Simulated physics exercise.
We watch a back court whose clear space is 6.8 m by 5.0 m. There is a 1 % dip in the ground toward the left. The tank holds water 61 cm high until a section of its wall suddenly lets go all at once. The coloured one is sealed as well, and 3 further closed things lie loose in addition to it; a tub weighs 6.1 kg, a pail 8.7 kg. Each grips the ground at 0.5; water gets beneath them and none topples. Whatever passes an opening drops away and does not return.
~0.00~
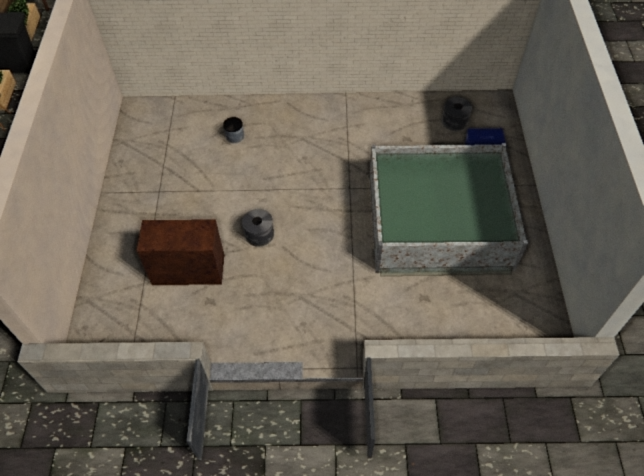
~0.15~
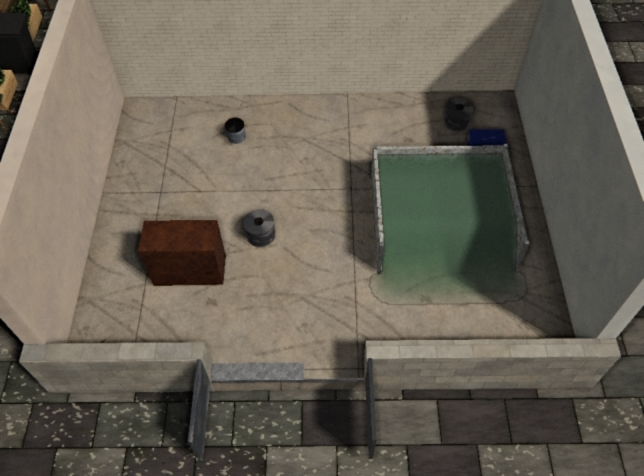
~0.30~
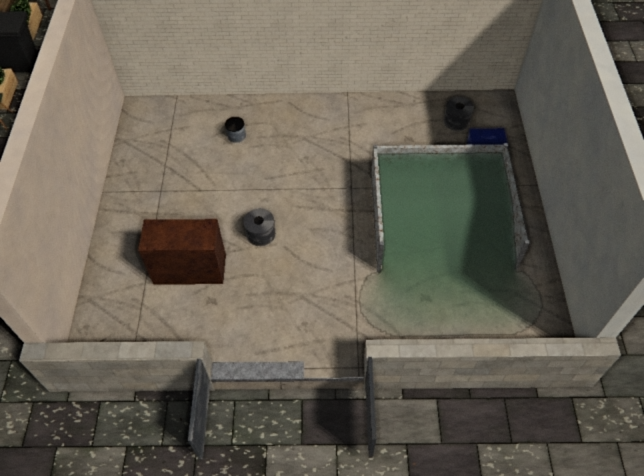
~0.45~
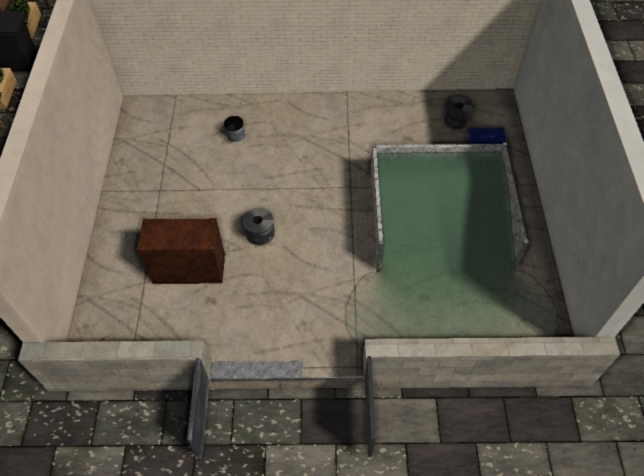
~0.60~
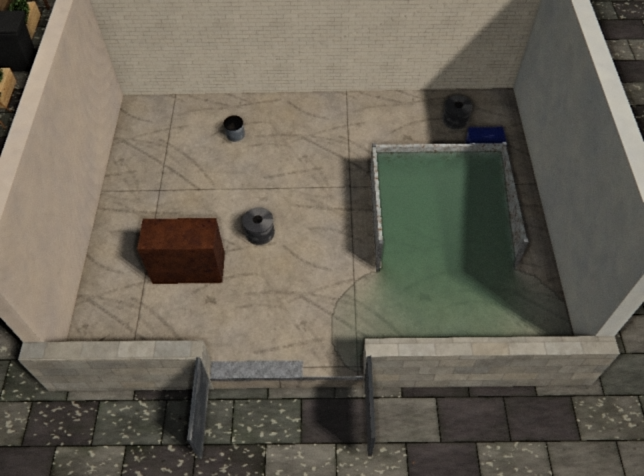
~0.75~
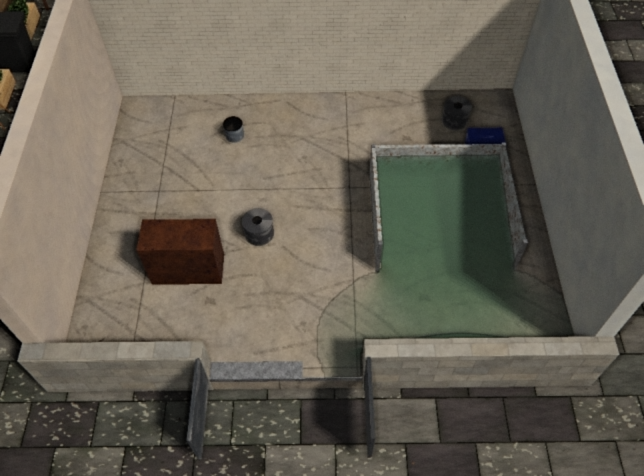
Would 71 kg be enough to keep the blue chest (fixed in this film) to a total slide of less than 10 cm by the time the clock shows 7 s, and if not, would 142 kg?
Yes, 71 kg suffices.
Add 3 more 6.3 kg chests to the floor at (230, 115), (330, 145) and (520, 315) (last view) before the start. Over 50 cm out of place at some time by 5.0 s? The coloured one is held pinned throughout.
Each in turn: Not that far, not that far, further than that.
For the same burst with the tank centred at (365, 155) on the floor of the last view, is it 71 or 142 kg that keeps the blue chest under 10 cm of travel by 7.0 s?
In that case the lighter mass suffices.
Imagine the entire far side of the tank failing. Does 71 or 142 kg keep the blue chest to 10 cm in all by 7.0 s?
Result: Greater mass required.
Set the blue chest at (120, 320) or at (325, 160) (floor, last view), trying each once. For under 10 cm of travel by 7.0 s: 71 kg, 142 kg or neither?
At the first place the small mass does it, and at the second the small mass does it.
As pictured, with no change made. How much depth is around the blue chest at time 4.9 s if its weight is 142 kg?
Around 4 cm.
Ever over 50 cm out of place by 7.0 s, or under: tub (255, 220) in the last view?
Here the answer is beyond.
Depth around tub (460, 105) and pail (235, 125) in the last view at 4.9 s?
First about 2 cm, second about 1 cm.
After 1.4 s the blue chest would be 0 cm from its start with 71 kg and 0 cm from its start with 142 kg; 0 cm of water round it then.
After 3.1 s the blue chest would be 0 cm from its start with 71 kg and 0 cm from its start with 142 kg; 5 cm of water round it then.
After 4.9 s the blue chest would be 0 cm from its start with 71 kg and 0 cm from its start with 142 kg; 4 cm of water round it then.
After 7.0 s the blue chest would be 0 cm from its start with 71 kg and 0 cm from its start with 142 kg; 3 cm of water round it then.
